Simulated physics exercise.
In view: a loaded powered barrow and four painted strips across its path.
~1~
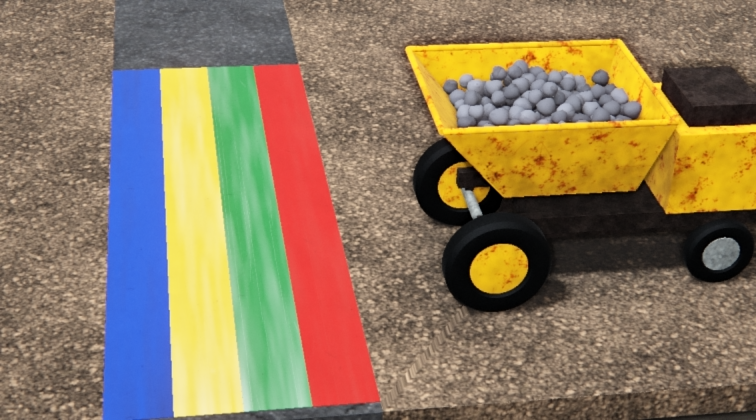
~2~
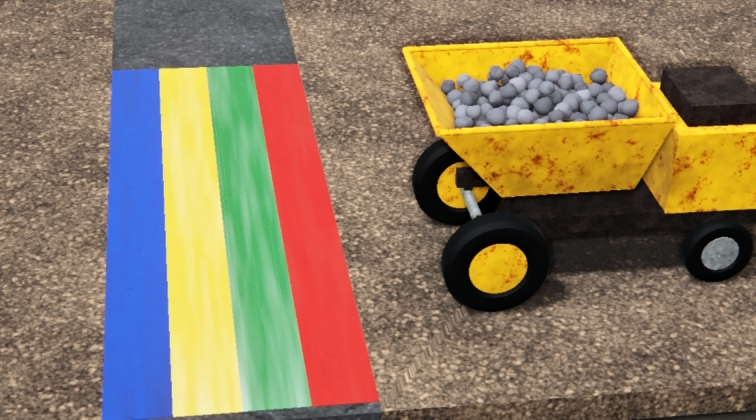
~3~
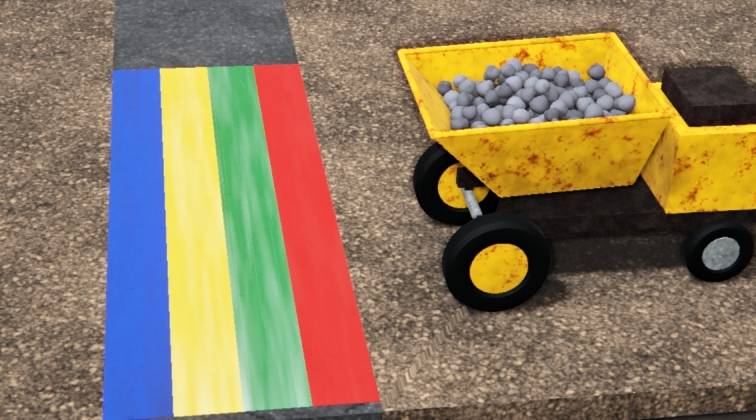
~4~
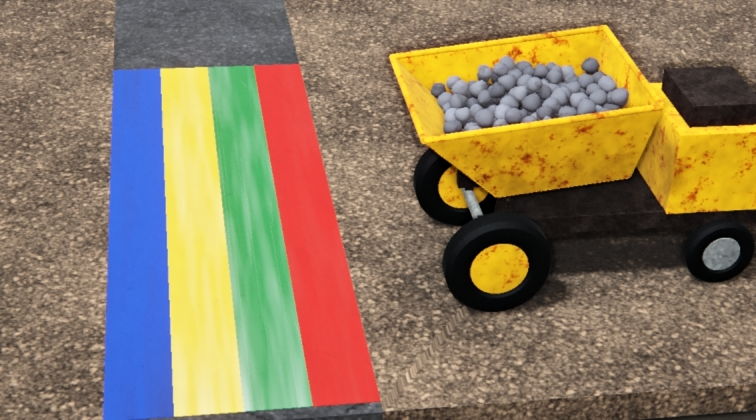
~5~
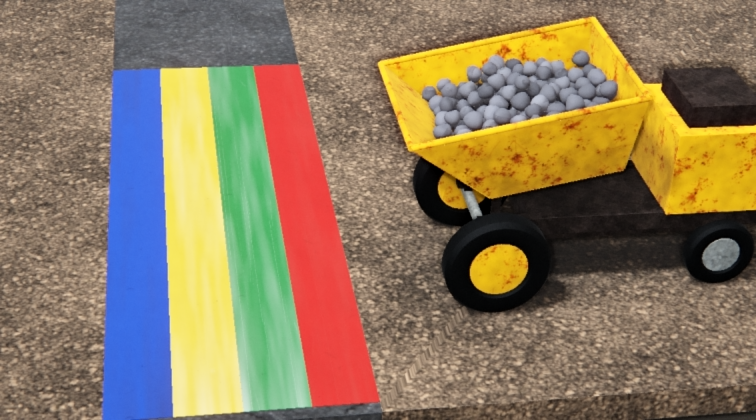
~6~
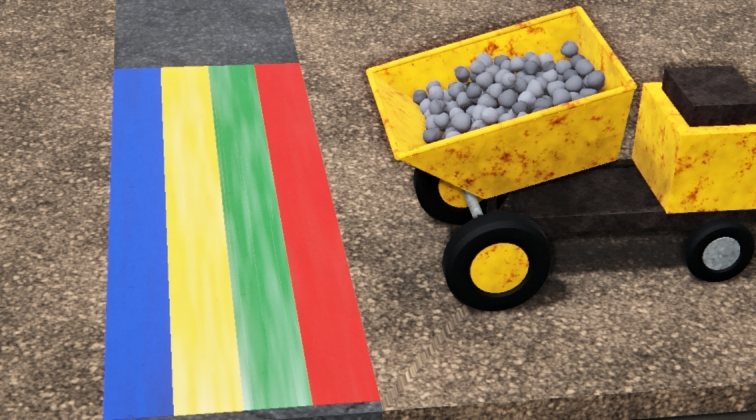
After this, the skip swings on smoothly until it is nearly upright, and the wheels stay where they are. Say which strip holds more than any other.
Most lies over the green band.
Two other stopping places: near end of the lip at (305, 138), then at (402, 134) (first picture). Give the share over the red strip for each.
About 0 and 0 per cent.
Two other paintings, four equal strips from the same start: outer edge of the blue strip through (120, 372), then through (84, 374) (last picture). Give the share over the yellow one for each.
Roughly 20 per cent, and 20 per cent.
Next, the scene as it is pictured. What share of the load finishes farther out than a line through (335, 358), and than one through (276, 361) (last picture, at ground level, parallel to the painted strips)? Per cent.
Near 70 % and 40 %.
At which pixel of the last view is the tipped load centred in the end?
Roughly at (254, 272).
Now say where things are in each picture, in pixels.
The first picture shows lip of the skip at (442, 132), level; top of the load at (558, 99), round cobbles; red strip at (336, 353); green strip at (271, 357); yellow strip at (205, 362); blue strip at (138, 366).
The second picture shows lip of the skip at (439, 133), level; top of the load at (555, 98).
The third picture shows lip of the skip at (434, 136), tipped barely; top of the load at (551, 96).
The fourth picture shows lip of the skip at (424, 141), tipped a little; top of the load at (564, 93).
The fifth picture shows lip of the skip at (411, 149), tipped a little; top of the load at (553, 89).
The sixth picture shows lip of the skip at (398, 157), tipped clearly; top of the load at (558, 90); red strip at (336, 352); green strip at (271, 356); yellow strip at (205, 360); blue strip at (138, 365).
Soon after the last picture, skip tipped steeply; all in the skip.
A little later, skip tipped steeply; most in the skip; a small part over the red strip; a small part over the green strip.
Later still, skip tipped right over; about a quarter in the skip; a small part over the red strip; about a third over the green strip; about a quarter over the yellow strip; a small part over the blue strip; a stray few off the paint.
At rest, skip tipped right over; about a quarter in the skip; a small part over the red strip; about a third over the green strip; about a quarter over the yellow strip; a small part over the blue strip; a stray few off the paint.
